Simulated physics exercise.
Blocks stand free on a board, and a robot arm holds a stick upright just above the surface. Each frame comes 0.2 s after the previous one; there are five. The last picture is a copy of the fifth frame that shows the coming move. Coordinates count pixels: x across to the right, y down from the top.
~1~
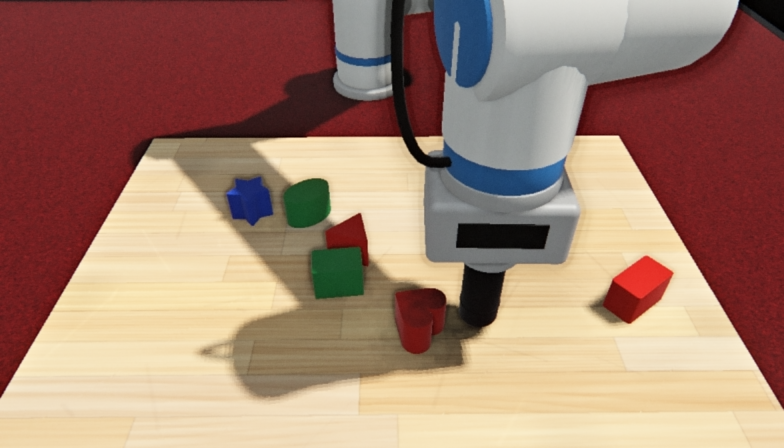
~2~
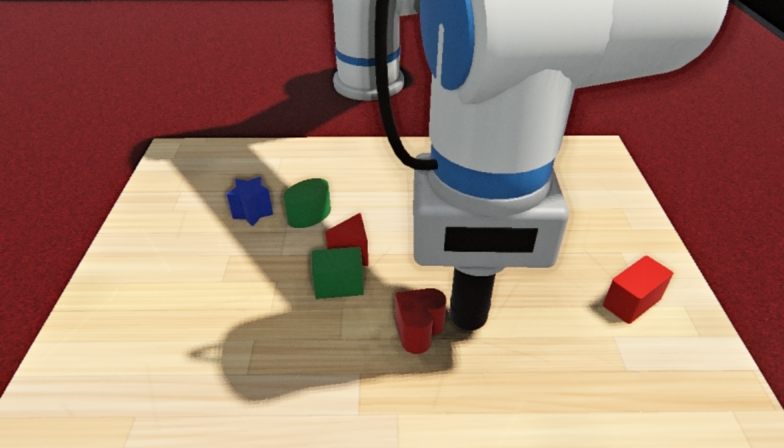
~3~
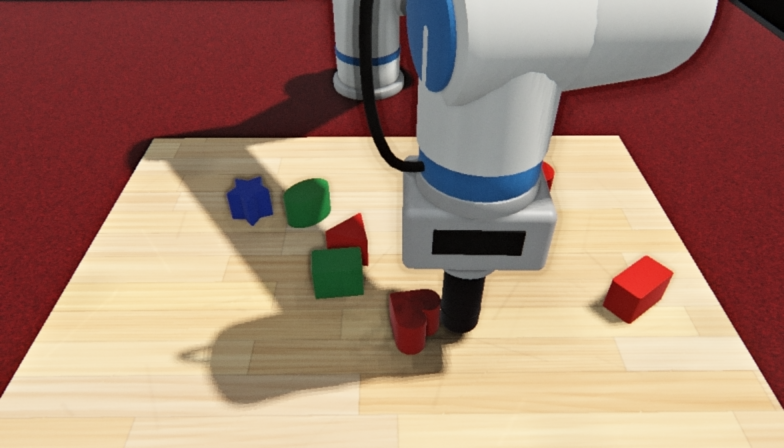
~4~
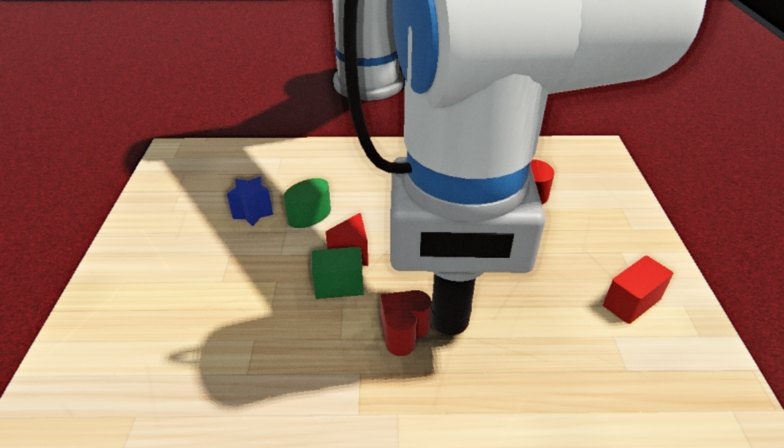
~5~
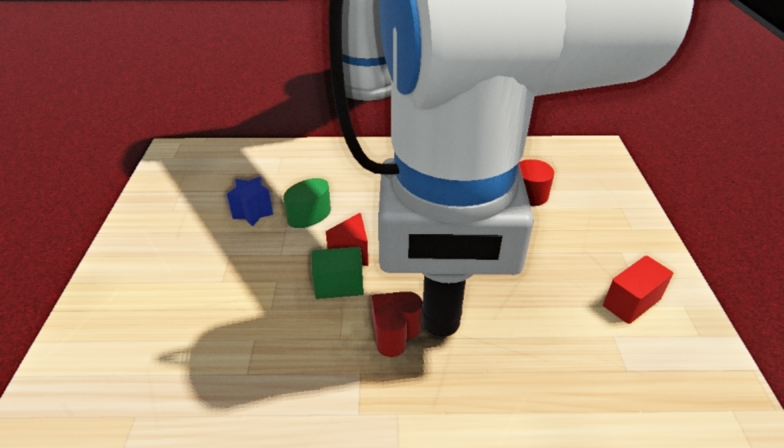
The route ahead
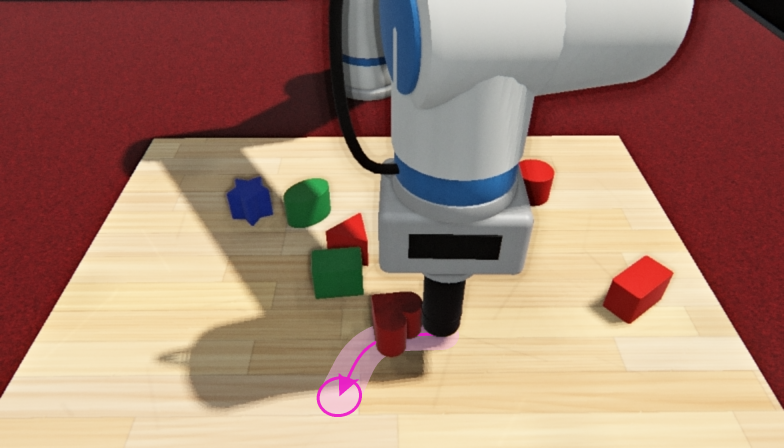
To begin with, a robot arm holds a dark stick upright beside a red heart block on a wooden board, with green, blue and other red blocks around. The stick moves slowly left and pushes the heart a short way left, while the other blocks stay still and a red block behind the arm comes into view.
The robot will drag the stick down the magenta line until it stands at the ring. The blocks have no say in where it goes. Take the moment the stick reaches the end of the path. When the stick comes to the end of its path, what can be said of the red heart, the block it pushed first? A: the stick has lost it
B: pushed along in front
It's A.
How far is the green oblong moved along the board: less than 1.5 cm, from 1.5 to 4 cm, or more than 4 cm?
Travels under 1.5 cm.
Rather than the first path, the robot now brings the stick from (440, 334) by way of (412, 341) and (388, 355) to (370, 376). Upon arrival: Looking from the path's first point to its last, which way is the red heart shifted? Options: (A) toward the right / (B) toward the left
That would be A.
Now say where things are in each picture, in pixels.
The first picture shows stick tip at (478, 314); block tops, green oblong at (337, 259); red heart at (420, 305).
The second picture shows stick at (468, 317); blocks unchanged.
The third picture shows stick at (459, 319); red heart at (414, 305).
The fourth picture shows stick at (450, 321); red heart at (405, 307).
The fifth picture shows stick at (441, 323); green oblong at (337, 259); red heart at (395, 308).
Path on the board, from (440, 334) via (395, 336) and (359, 357), ending at (339, 396).
The first path, step by step. One third of the way, stick at (393, 325); red heart at (352, 310), turned 25° anticlockwise.
Two thirds of the way, stick at (357, 348); red heart at (326, 313).
At the end, stick at (338, 385); green oblong in place; red heart at (326, 314).
